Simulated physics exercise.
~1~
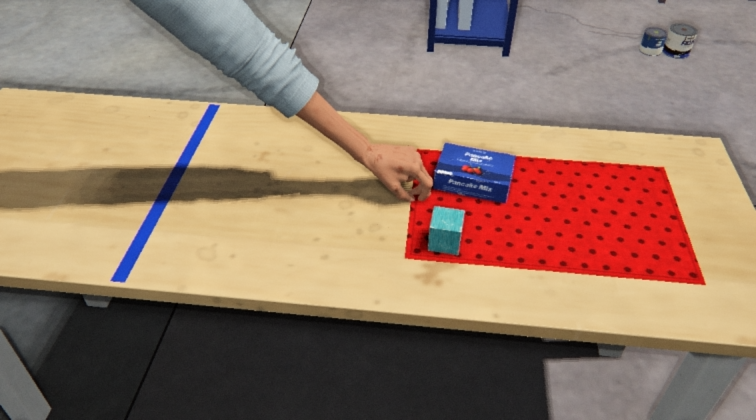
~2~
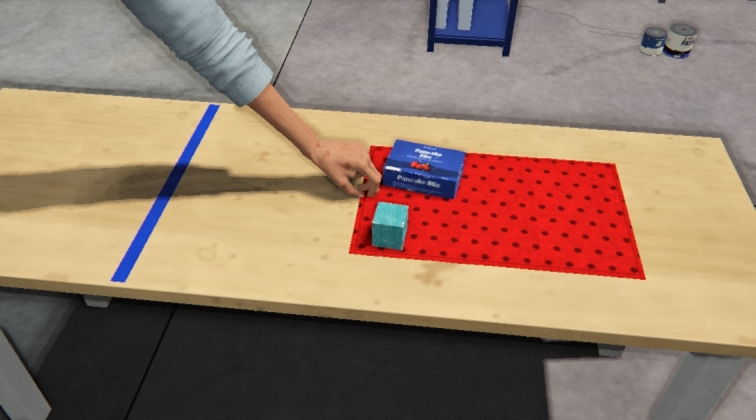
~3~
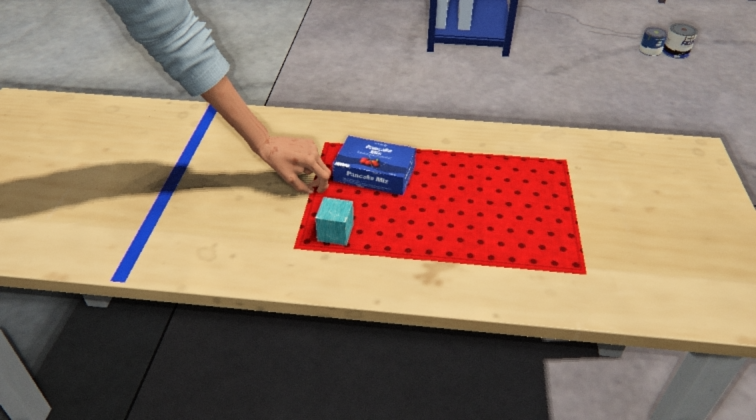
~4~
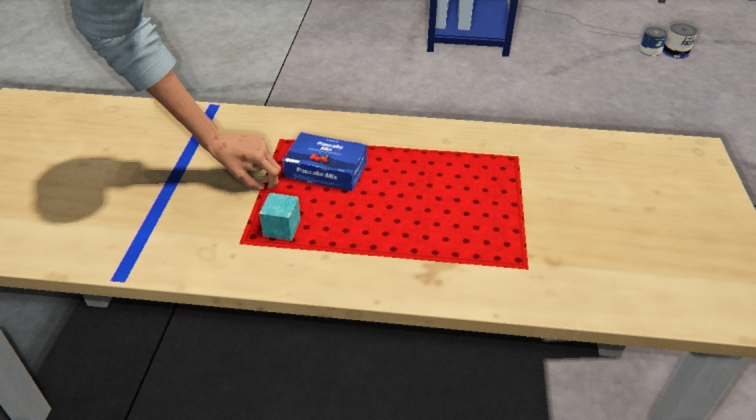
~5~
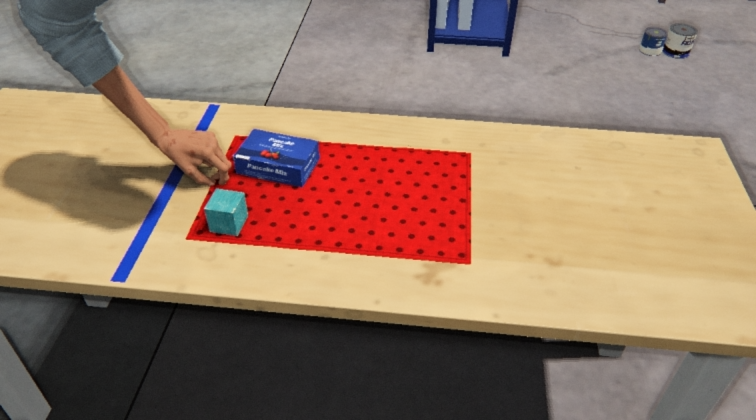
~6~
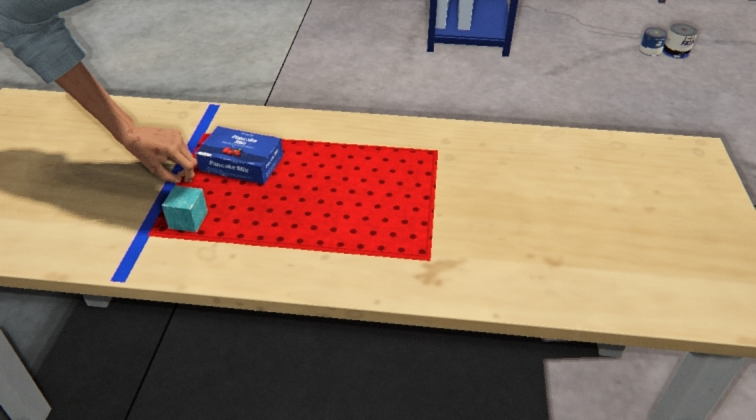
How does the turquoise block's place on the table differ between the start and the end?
At the start the turquoise block is right of the middle of the table, well away from the blue tape. By the end it is much farther left, right beside the tape.
